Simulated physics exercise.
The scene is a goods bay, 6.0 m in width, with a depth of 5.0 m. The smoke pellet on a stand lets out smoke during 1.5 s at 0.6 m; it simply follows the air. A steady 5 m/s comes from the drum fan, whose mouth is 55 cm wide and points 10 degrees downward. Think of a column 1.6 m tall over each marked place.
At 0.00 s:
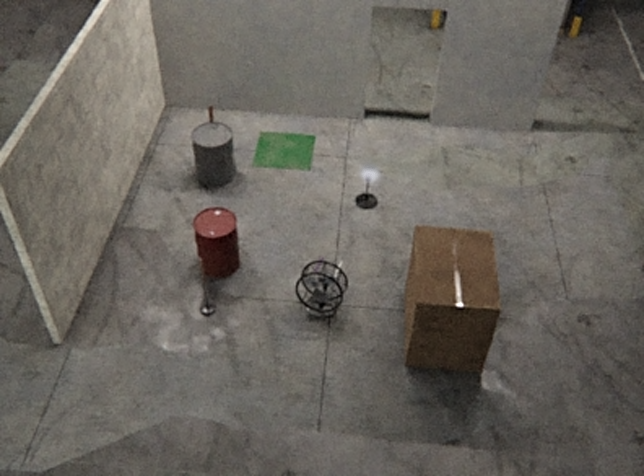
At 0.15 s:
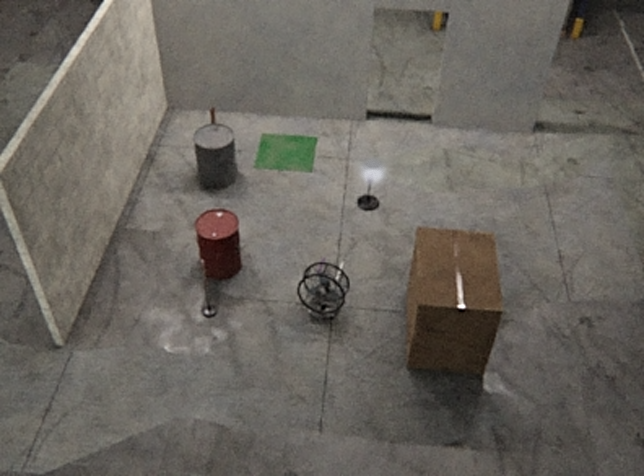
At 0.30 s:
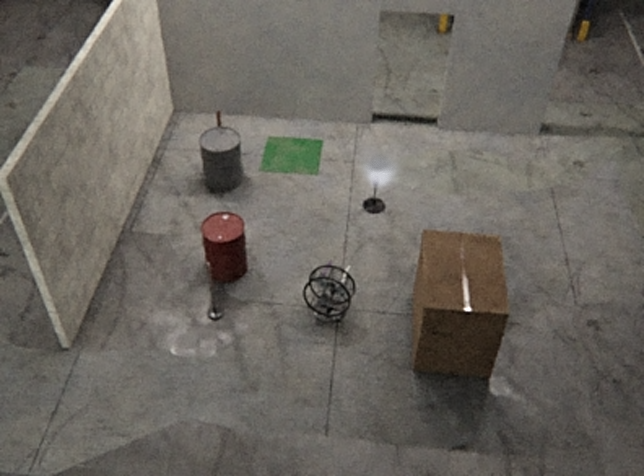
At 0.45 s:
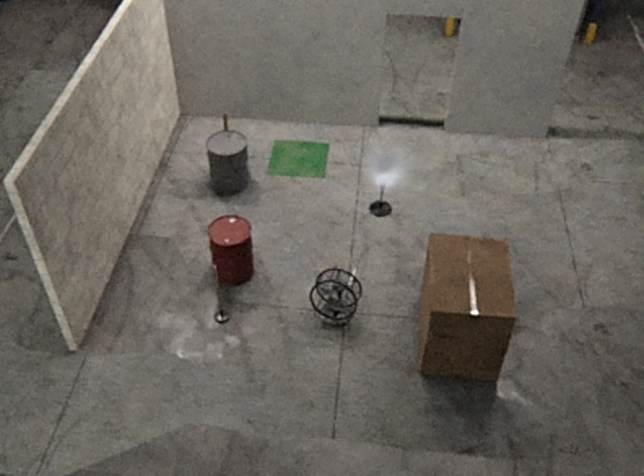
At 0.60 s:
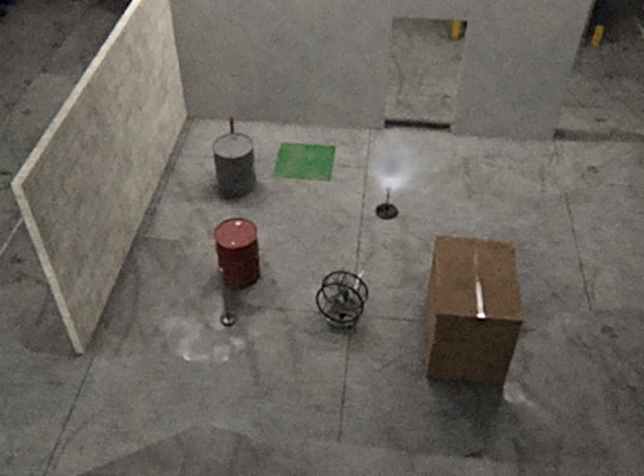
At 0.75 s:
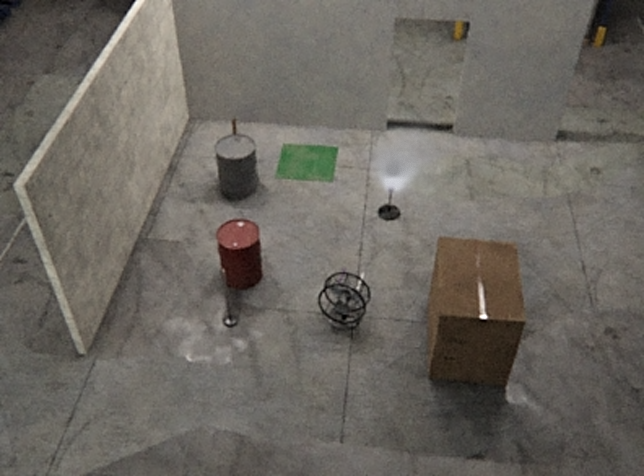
White smoke puffs up from a small stand and spreads above the grey floor.
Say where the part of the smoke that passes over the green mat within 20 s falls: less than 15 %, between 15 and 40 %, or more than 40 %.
Over the green mat: Not even 15 %.
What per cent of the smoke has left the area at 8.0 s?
Some 90 per cent.
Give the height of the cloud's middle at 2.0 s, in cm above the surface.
Roughly 40 cm up.
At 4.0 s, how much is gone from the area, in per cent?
Some 80 per cent.
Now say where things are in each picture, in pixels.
The smoke is thickest near (370, 172), the smoke pellet on a stand stands at (368, 178) and the drum fan is at (322, 286), in the first frame.
The smoke is thickest near (373, 171) and the green mat is centred on (286, 152), in the second frame.
The smoke is thickest near (379, 171) and a ribbon ends at (220, 135), in the third frame.
The smoke is thickest near (386, 171), the top of a barrel is at (227, 142) and the top of a barrel is at (230, 230), in the fourth frame.
The smoke is thickest near (394, 170) and reaches out to (404, 146), in the fifth frame.
The smoke is thickest near (397, 169) and reaches out to (413, 133) and a ribbon ends at (236, 142), in the sixth frame.
By 2.0 s, 22 % is gone from the area; 0 % has passed over the green mat, and the middle of the rest is near (409, 131).
By 4.0 s, 75 % is gone from the area; 0 % has passed over the green mat, and the middle of the rest is near (421, 82).
By 8.0 s, 93 % is gone from the area; 0 % has passed over the green mat.
By 20.0 s, 98 % is gone from the area; 0 % has passed over the green mat.
